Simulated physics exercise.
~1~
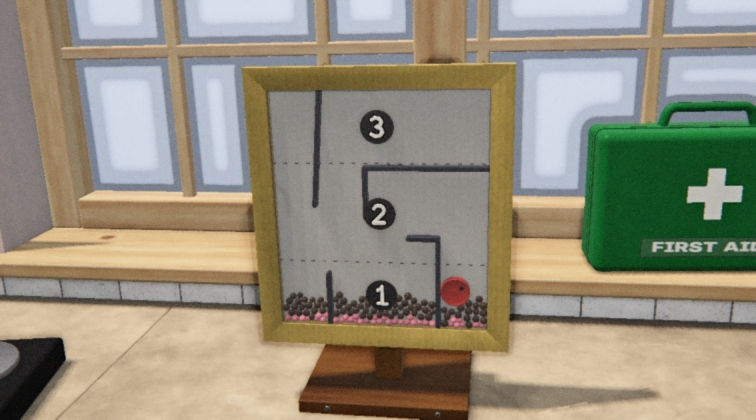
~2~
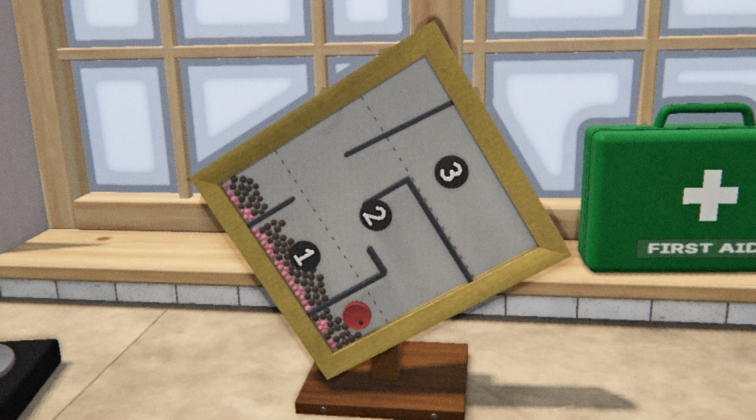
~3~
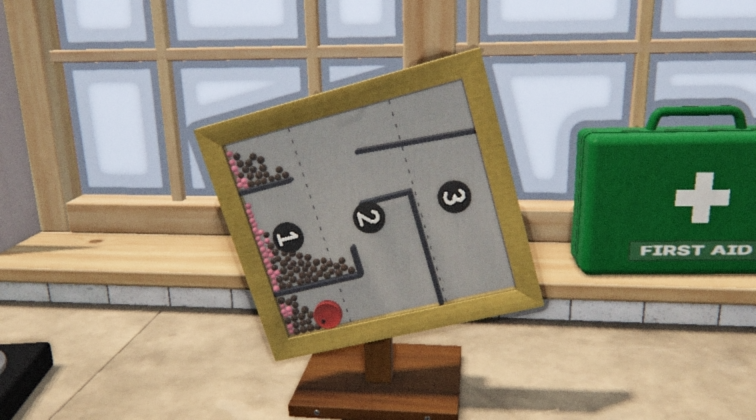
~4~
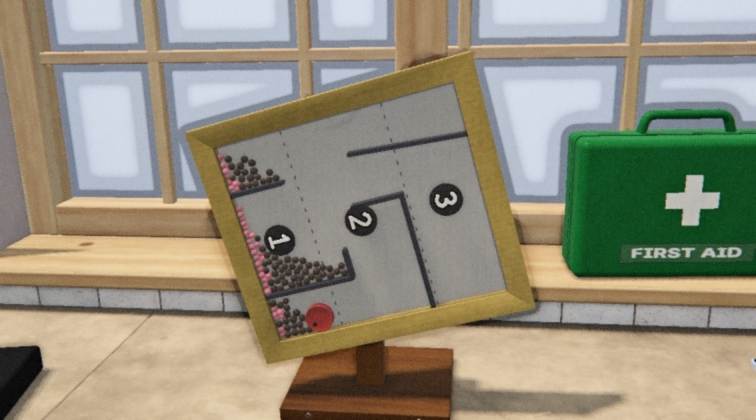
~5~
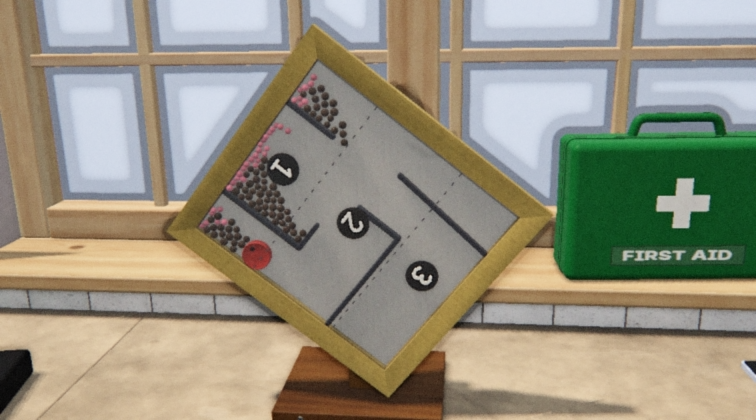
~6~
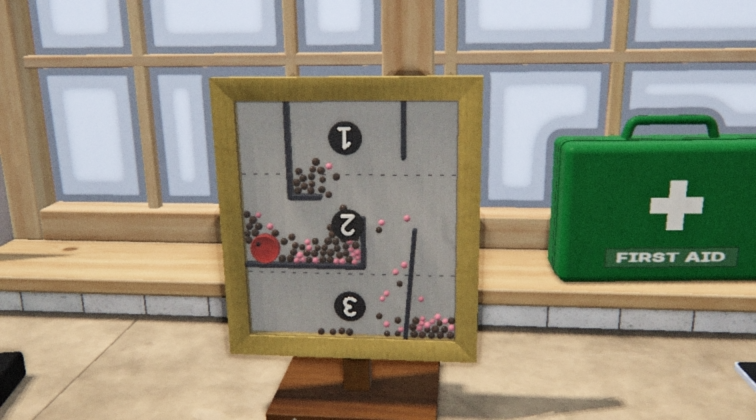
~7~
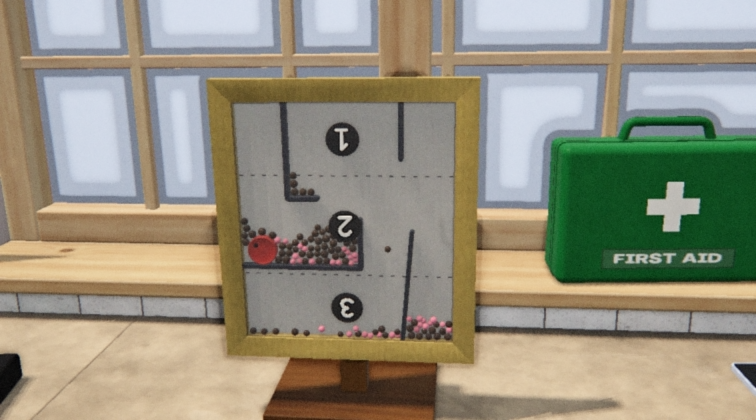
A framed box of beads turns clockwise, pauses, then flips over, most beads settling mid-box.
